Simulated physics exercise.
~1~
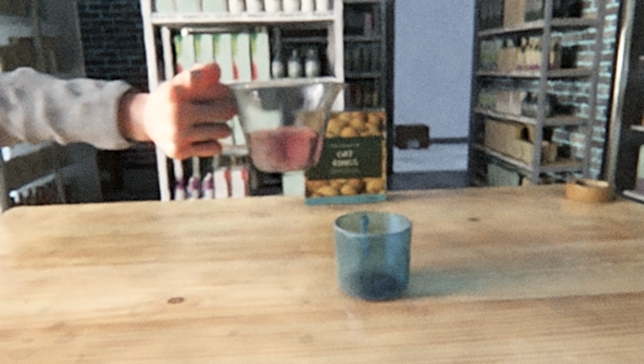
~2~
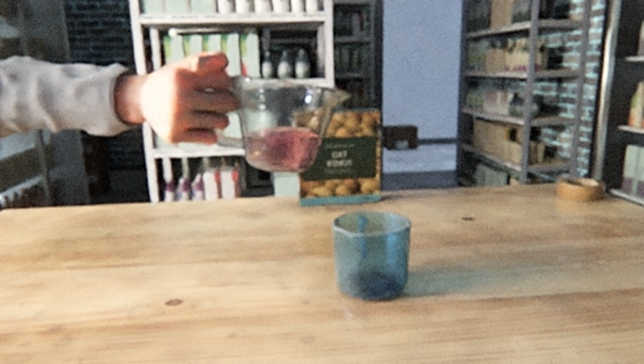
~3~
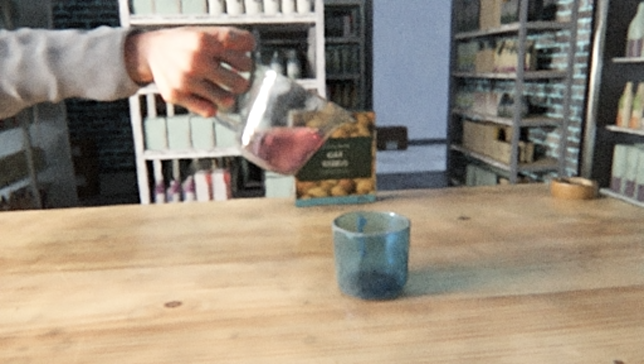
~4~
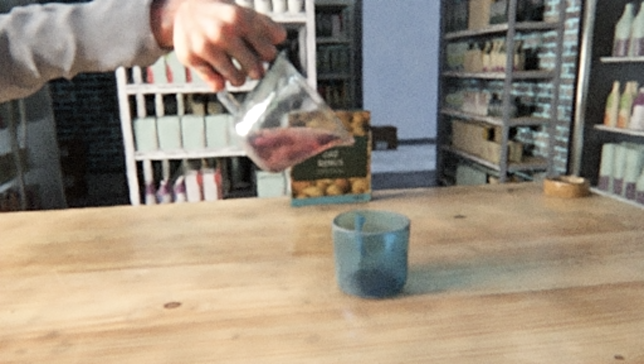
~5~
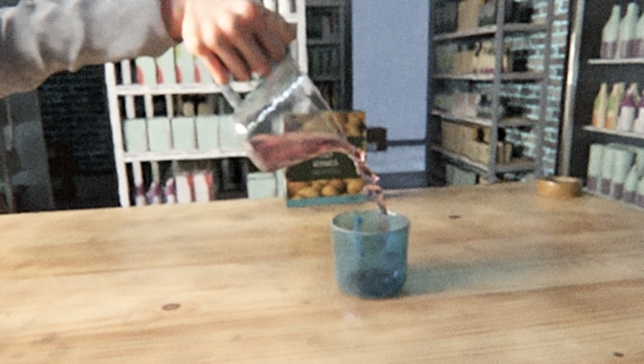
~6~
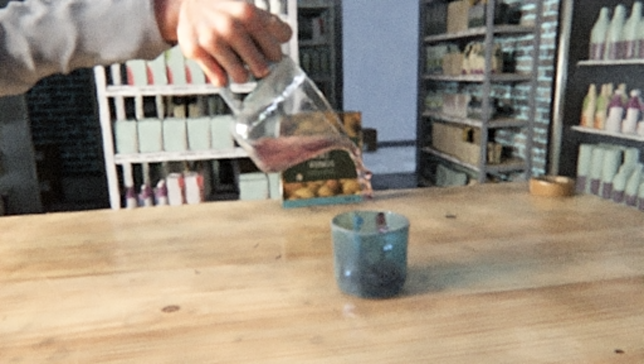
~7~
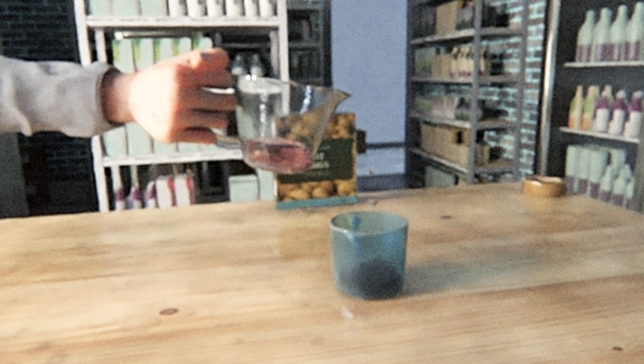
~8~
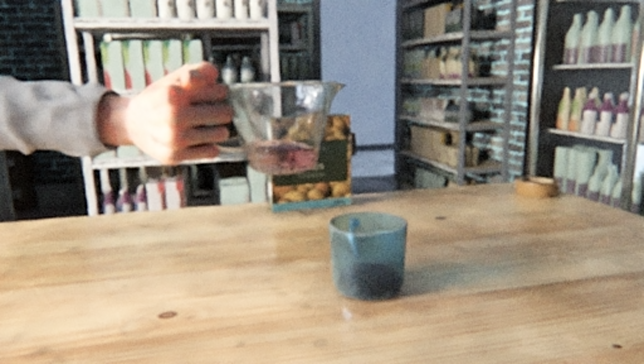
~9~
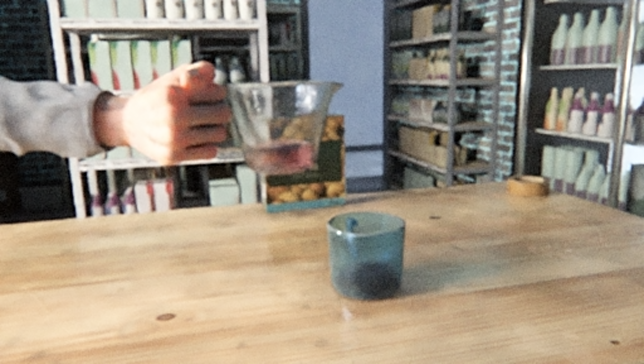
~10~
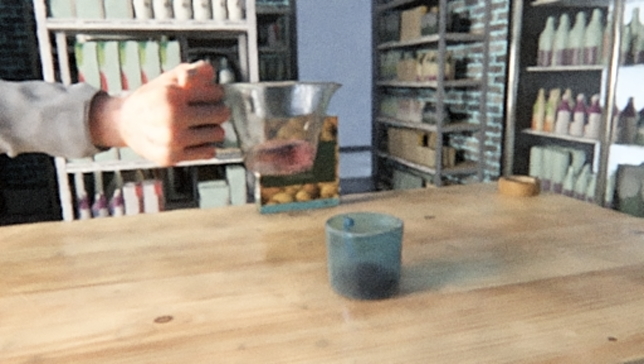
In a storeroom lined with bottles and boxes on shelves, a hand holds a glass jug of pinkish liquid, tilts it rightwards and pours a thin stream towards a blue cup on a wooden counter, then levels the jug, which still holds some liquid.
